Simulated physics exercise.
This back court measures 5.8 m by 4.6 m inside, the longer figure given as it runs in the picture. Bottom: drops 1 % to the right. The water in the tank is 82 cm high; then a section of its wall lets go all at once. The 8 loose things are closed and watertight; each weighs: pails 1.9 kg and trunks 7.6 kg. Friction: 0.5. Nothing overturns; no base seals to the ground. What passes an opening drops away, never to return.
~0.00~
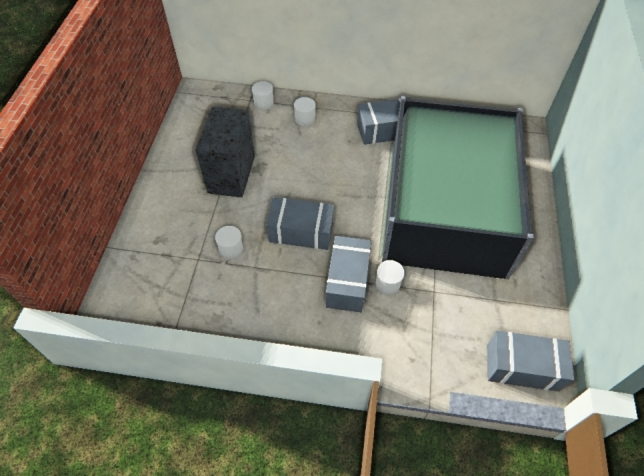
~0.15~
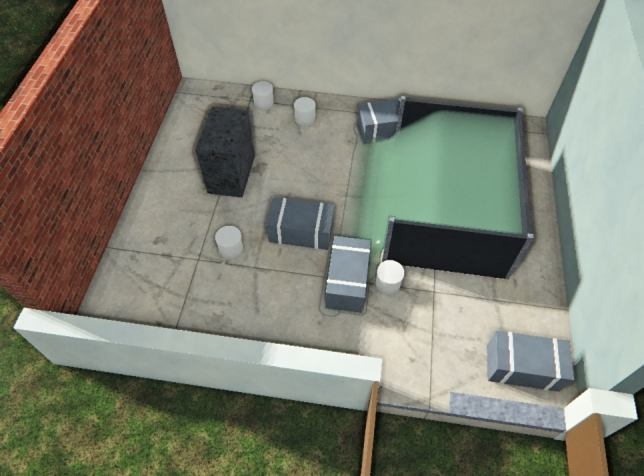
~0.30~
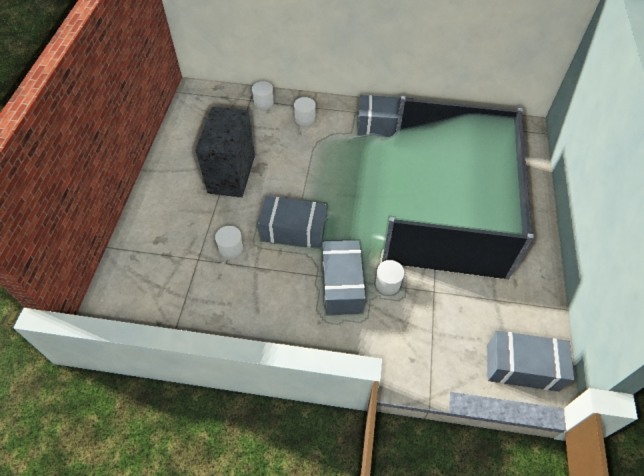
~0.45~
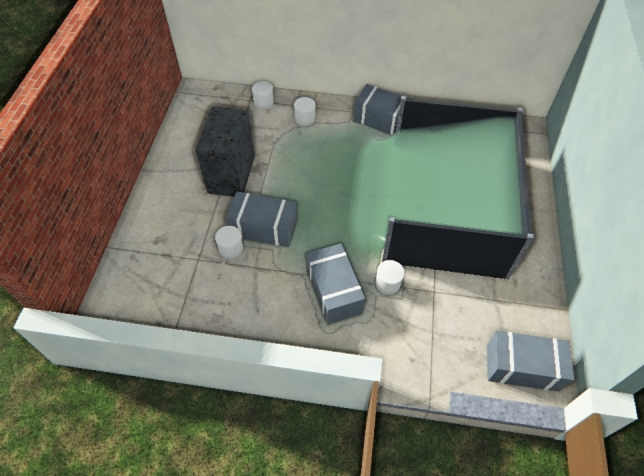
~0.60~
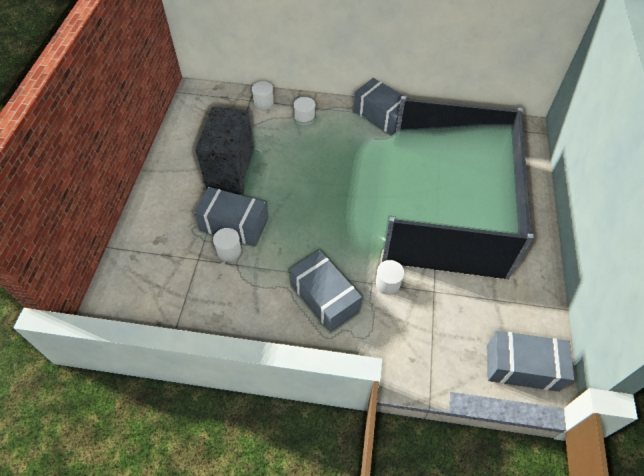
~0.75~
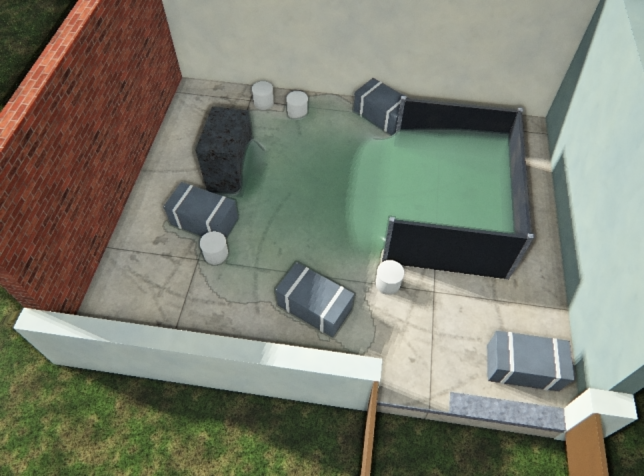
Green water pours from the left side of a dark-walled tank at the right of a walled concrete court, seen from high above by a still camera. Grey-blue trunks with pale bands, white pails and a dark angular block stand about, with a brick wall at left. The water spreads leftward, pushing two trunks left and turning them, nudging another by the tank, then shifting two pails slightly.
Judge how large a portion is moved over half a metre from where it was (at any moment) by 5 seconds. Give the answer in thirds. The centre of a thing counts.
Two thirds or more.
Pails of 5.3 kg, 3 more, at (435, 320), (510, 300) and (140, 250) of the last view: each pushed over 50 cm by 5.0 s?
Outcome: Breaks the threshold first, stays within next, breaks the threshold last.
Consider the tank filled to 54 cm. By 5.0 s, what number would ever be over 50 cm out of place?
5.
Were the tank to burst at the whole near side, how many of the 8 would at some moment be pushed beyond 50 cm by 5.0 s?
Then 3 of them would.
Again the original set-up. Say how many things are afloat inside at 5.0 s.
Just then, the number is 8.
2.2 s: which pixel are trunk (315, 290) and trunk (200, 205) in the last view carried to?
Estimated pixels: (289, 323) and (97, 236).
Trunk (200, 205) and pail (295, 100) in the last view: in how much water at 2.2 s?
I'd estimate 32 cm for the first and 37 cm for the second.
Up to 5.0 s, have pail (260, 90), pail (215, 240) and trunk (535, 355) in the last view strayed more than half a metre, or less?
In order: Farther, farther and not as far.
After 1.1 s 4 of 8 are over 50 cm from their spots; 1 afloat.
After 2.2 s 5 of 8 are over 50 cm from their spots; 4 afloat.
After 3.5 s 5 of 8 are over 50 cm from their spots; 4 afloat.
After 5.0 s 7 of 8 are over 50 cm from their spots, and 7 have been at some point; 8 afloat.
